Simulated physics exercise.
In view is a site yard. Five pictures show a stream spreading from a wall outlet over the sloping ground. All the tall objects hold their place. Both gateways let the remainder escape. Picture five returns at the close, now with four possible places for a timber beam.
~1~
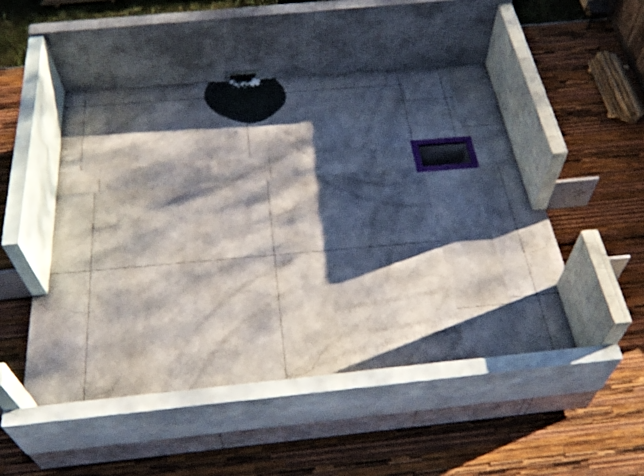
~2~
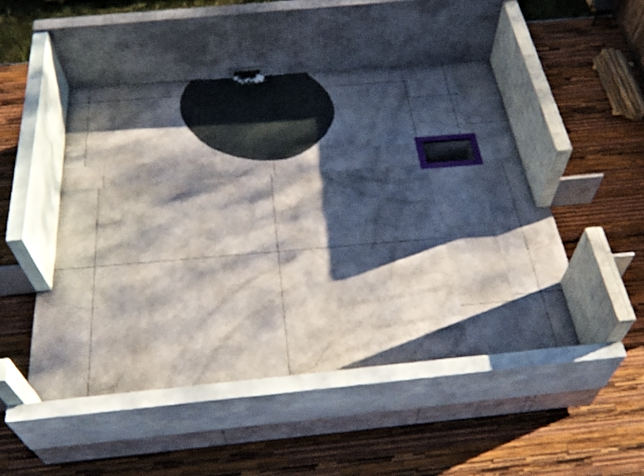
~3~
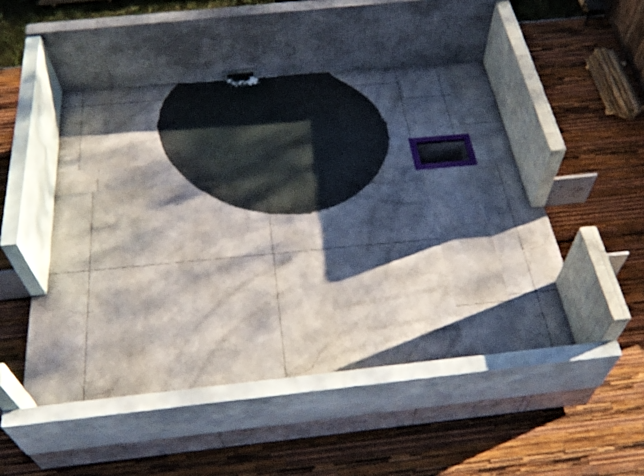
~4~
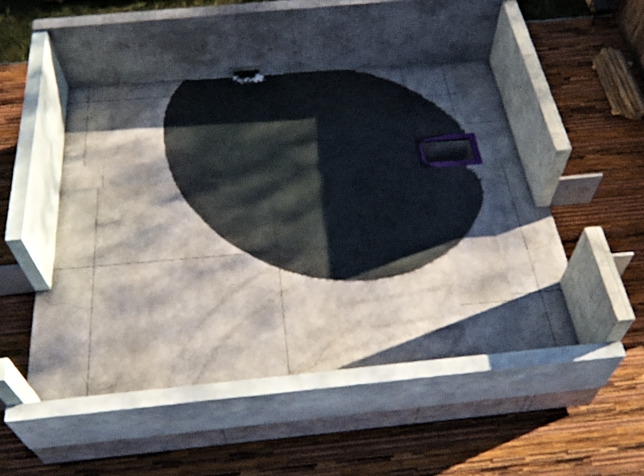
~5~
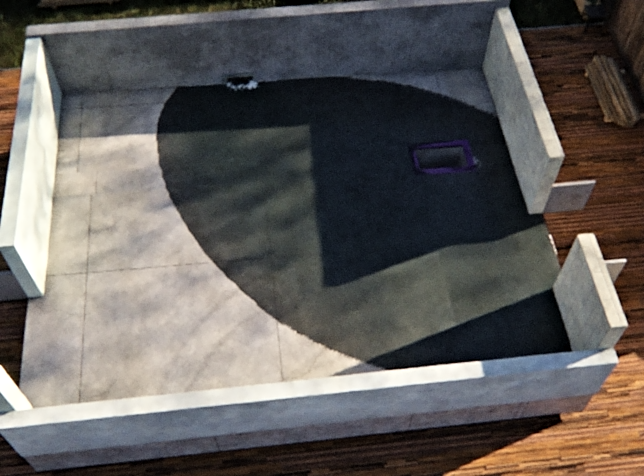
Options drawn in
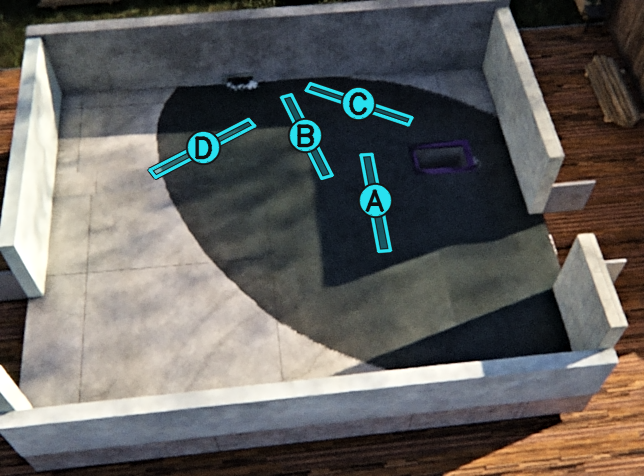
We see a walled yard with pale paving, where a dark wet patch spreads from an outlet at the back wall, widening toward the lower right, surrounding a purple-framed drain, and reaching the right-hand gap and front wall.
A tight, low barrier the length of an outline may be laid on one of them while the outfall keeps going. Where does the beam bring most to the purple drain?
Take D.
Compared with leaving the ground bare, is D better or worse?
It is better.
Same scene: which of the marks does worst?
That is place B.
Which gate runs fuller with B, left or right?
More leaves on the right.
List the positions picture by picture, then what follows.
Outfall at (243, 76); purple drain at (444, 154); open gate at (544, 246); open gate at (43, 348); front seen at (249, 117), 2 % of the ground wet; purple drain still dry, in the first frame.
Front seen at (283, 154), 9 % of the ground wet; purple drain still dry, in the second frame.
Front seen at (356, 187), 19 % of the ground wet; purple drain still dry, in the third frame.
Front seen at (422, 263), 36 % of the ground wet; purple drain taking water, in the fourth frame.
Front seen at (559, 336), 56 % of the ground wet; purple drain taking water, in the fifth frame.
On the marked copy, A from (384, 250) to (366, 154); B from (286, 96) to (326, 176); C from (308, 87) to (410, 121); D from (152, 173) to (251, 122).
With A, about 16 % of the stream goes into the purple drain, about 83 % out by the gates.
With B, about 3 % of the stream goes into the purple drain, about 95 % out by the gates.
With C, about 16 % of the stream goes into the purple drain, about 83 % out by the gates.
With D, about 25 % of the stream goes into the purple drain, about 72 % out by the gates.
